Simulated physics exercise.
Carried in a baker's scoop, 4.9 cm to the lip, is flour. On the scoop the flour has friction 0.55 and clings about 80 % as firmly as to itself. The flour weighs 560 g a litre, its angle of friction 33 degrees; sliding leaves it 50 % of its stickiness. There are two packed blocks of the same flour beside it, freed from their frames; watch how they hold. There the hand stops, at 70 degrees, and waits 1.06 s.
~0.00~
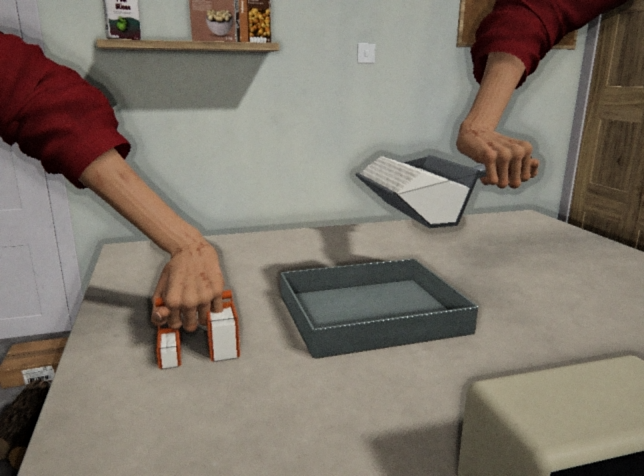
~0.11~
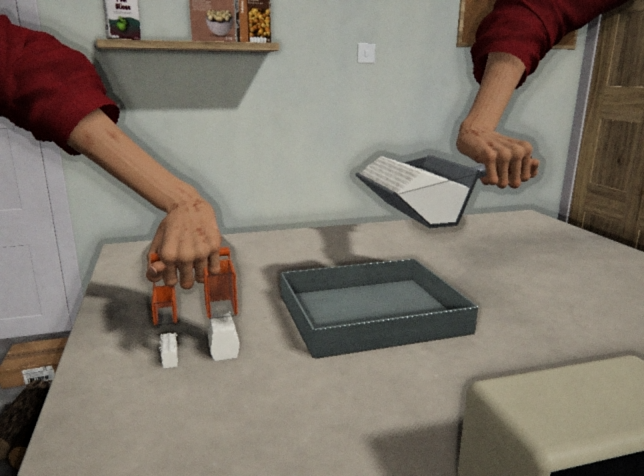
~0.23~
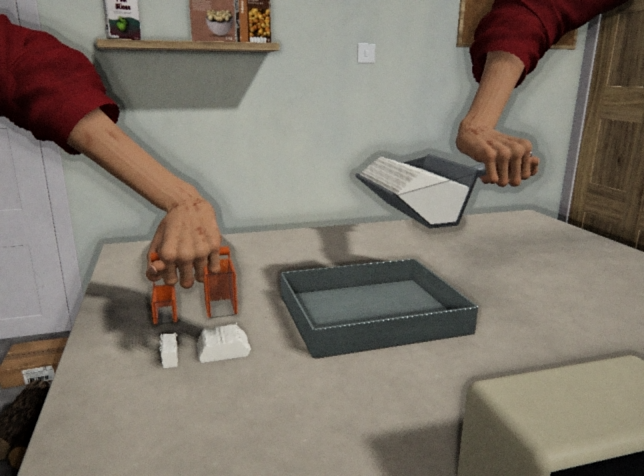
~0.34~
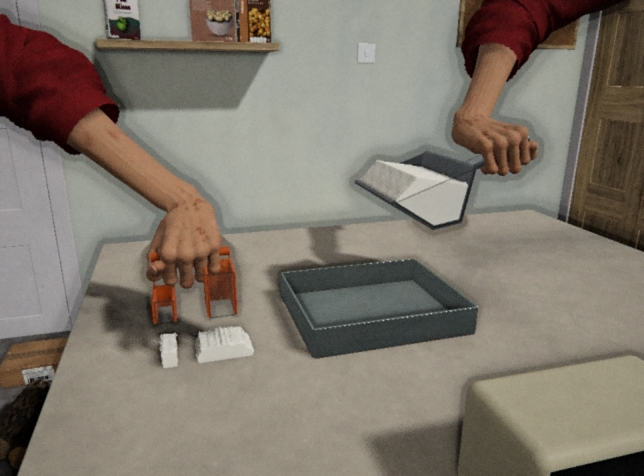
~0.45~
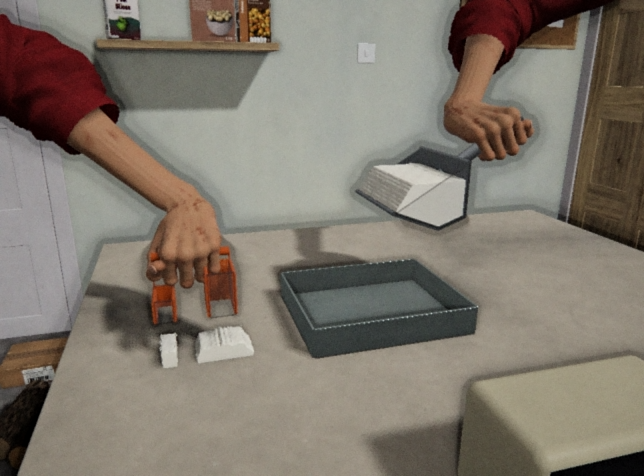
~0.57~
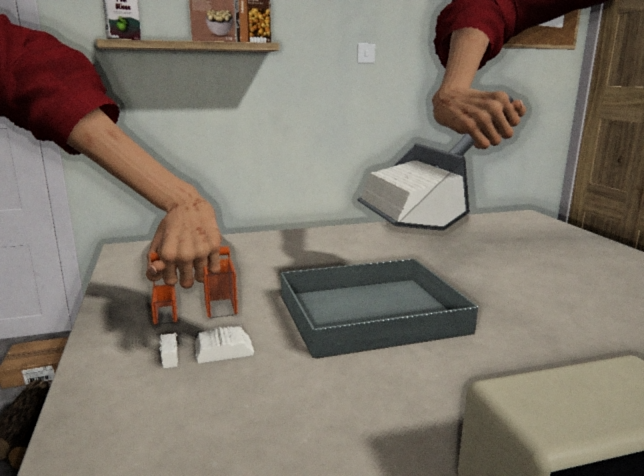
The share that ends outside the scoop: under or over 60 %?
The answer is above 60 %.
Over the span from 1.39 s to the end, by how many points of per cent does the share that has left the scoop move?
Close to 5 percent of the whole.
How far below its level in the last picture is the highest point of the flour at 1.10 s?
Roughly 2.5 centimetres, give or take.
By 0.81 s, the scoop is at 55 degrees and 0 % has left it.
By 1.10 s, the scoop is at 70 degrees and 47 % has left it.
By 1.39 s, the scoop is at 70 degrees and 66 % has left it.
By 1.68 s, the scoop is at 70 degrees and 71 % has left it.
By 1.91 s, at the end, the scoop is at 70 degrees and 71 % has left it.
